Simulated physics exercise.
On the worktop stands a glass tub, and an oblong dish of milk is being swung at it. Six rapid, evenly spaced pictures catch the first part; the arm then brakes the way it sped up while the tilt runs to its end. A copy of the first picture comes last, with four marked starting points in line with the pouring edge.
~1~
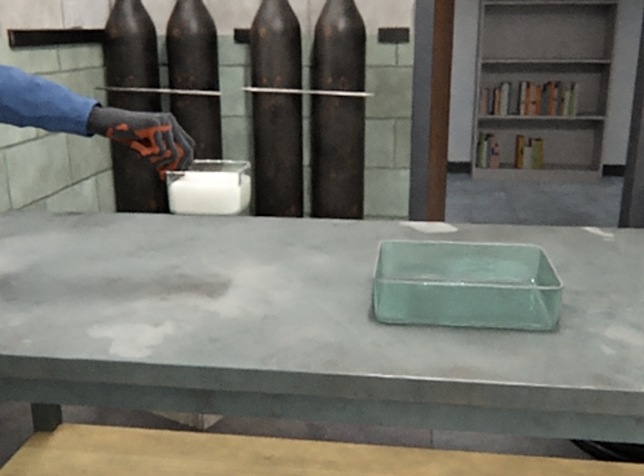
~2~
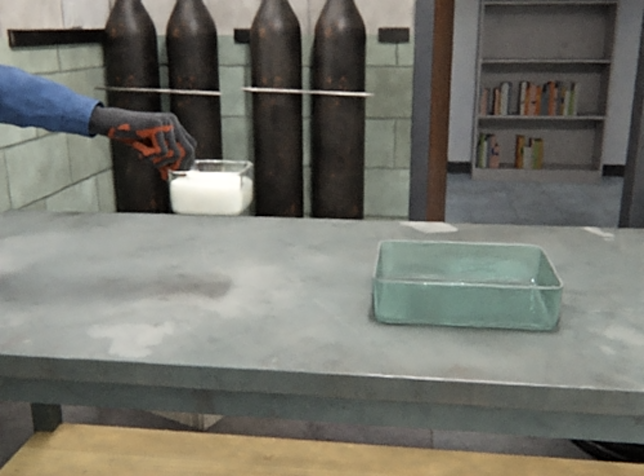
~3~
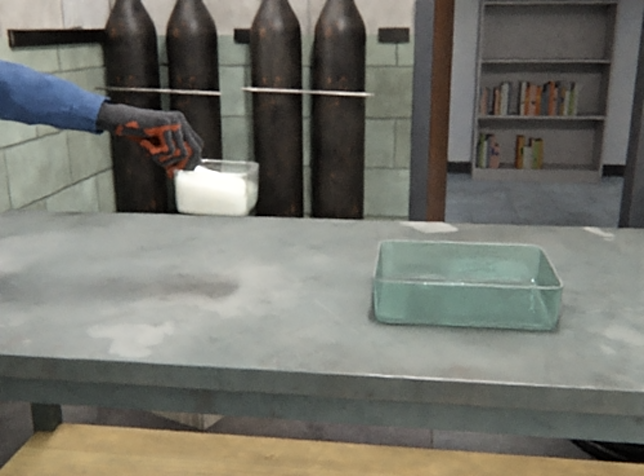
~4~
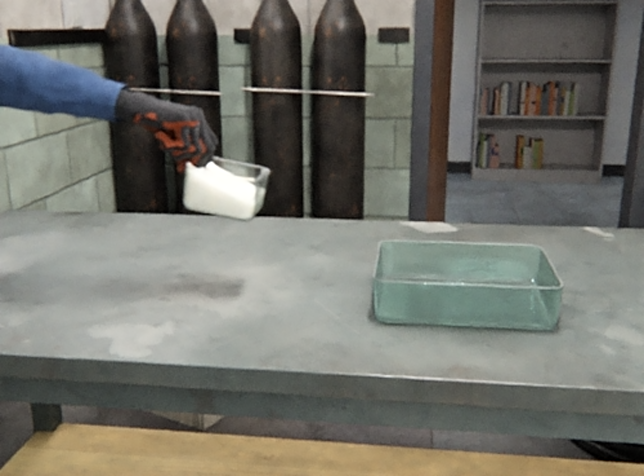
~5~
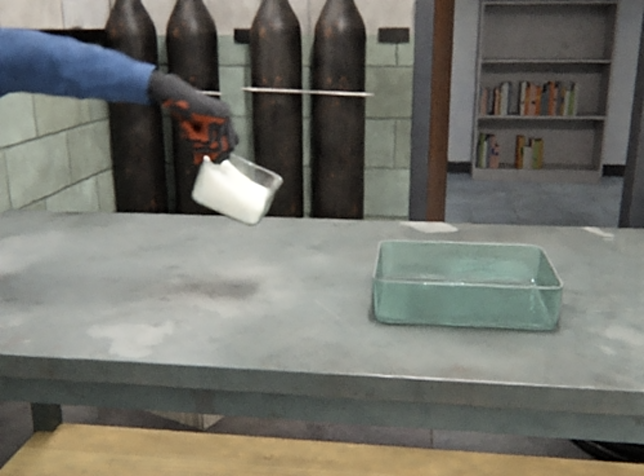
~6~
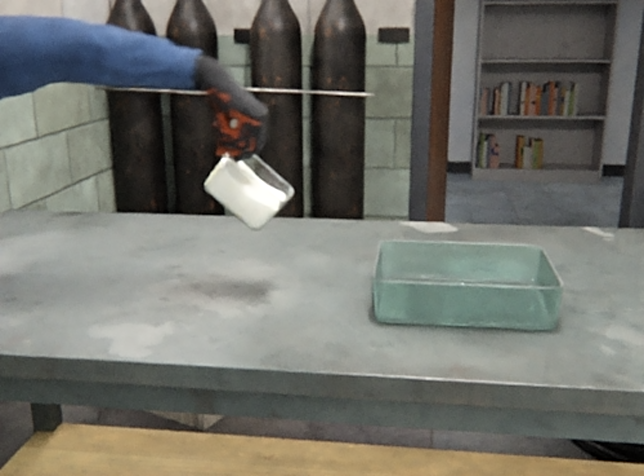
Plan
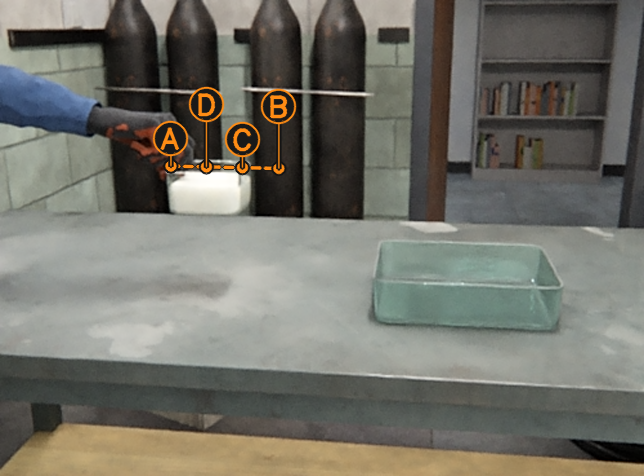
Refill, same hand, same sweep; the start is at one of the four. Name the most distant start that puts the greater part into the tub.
Use spot B.
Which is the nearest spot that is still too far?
Here it is spot C.
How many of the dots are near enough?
One of them.
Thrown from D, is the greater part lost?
Yes, that goes wrong.
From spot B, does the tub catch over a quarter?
Yes, it does.
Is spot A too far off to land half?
Yes, that goes wrong.
On the marked copy, A at (170, 166); B at (278, 168); C at (242, 167); D at (206, 166).
With A, about 0 % lands in the tub, 100 % falls short.
With B, about 73 % lands in the tub, 14 % falls short and 14 % goes beside or beyond.
With C, about 9 % lands in the tub, 86 % falls short and 5 % goes beside or beyond.
With D, about 0 % lands in the tub, 100 % falls short.
